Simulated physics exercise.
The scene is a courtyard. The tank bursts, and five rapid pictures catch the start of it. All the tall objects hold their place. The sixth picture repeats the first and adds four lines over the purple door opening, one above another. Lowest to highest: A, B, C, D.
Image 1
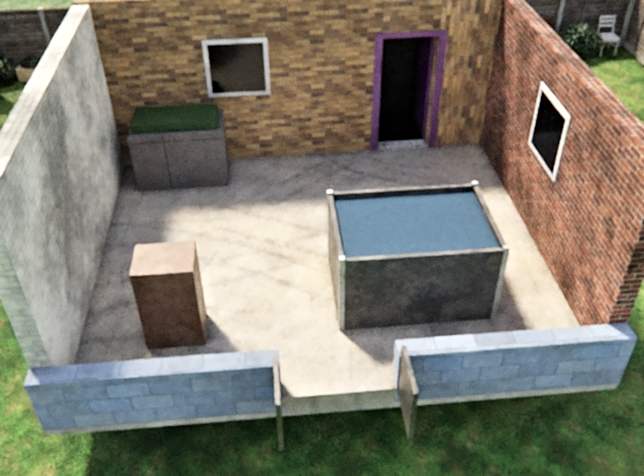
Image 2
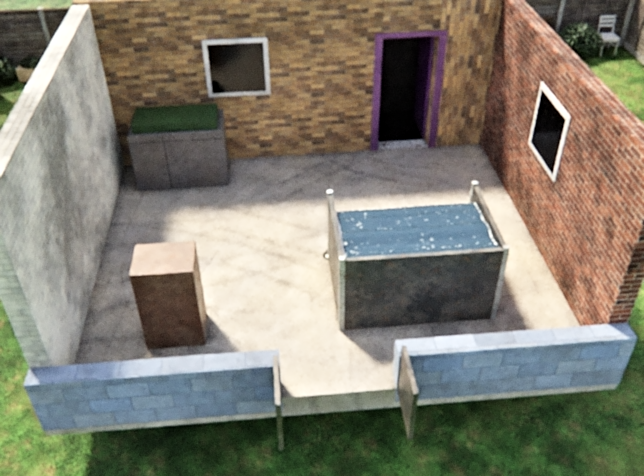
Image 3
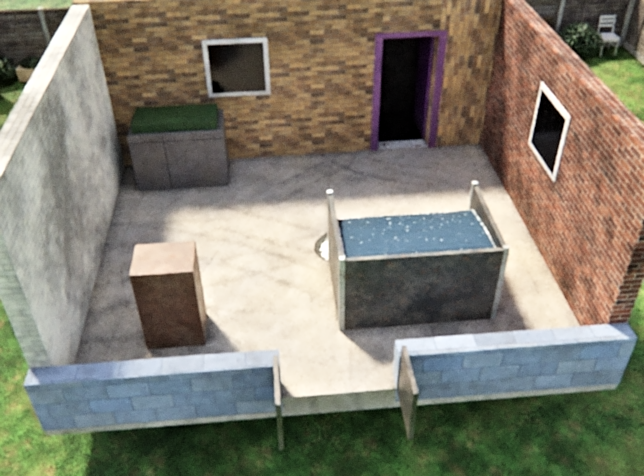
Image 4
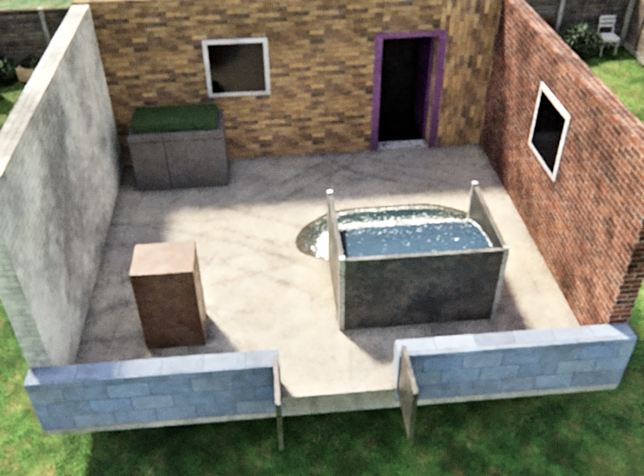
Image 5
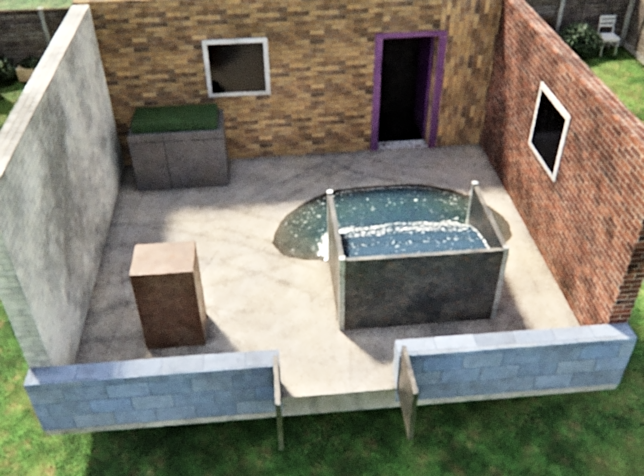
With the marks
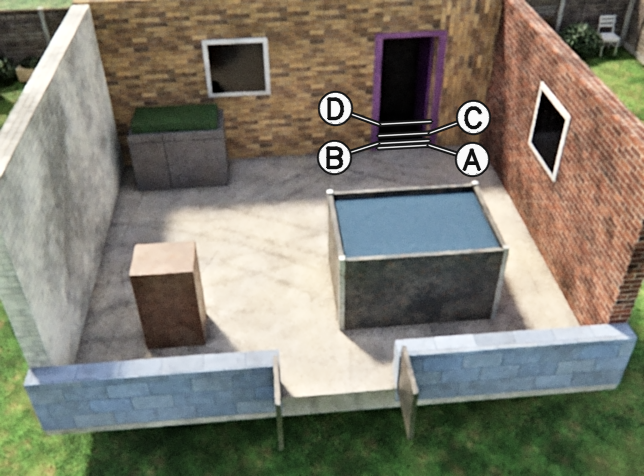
Walled courtyard with water in a grey tank turning choppy, then pouring out the back and spreading across the paving behind.
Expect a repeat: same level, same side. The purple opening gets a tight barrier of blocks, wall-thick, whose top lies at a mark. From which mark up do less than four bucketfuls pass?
Line D.
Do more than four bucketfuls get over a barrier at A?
Yes.
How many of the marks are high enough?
One of the four.
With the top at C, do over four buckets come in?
Yes, it does.
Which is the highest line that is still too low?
It is C.
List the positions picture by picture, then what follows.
Water in the tank at rest, its middle at (413, 225); foot of the purple doorway at (403, 148); open gate at (338, 342), in the first picture.
Water covers 2 % of the ground, its front hidden from here, in the second picture.
Water covers 5 % of the ground, its front hidden from here, in the third picture.
In the fourth picture, 10 % of the ground under water, visible out to (309, 246).
In the fifth picture, 17 % of the ground under water, visible out to (297, 213).
In white, A at (403, 146); B at (403, 142); C at (404, 134); D at (405, 122); from the bottom up A, B, C, D.
With A, dozens of bucketfuls pour in.
With B, dozens of bucketfuls pour in.
With C, about 14 bucketfuls get in.
With D, a splash gets over, under a bucket.
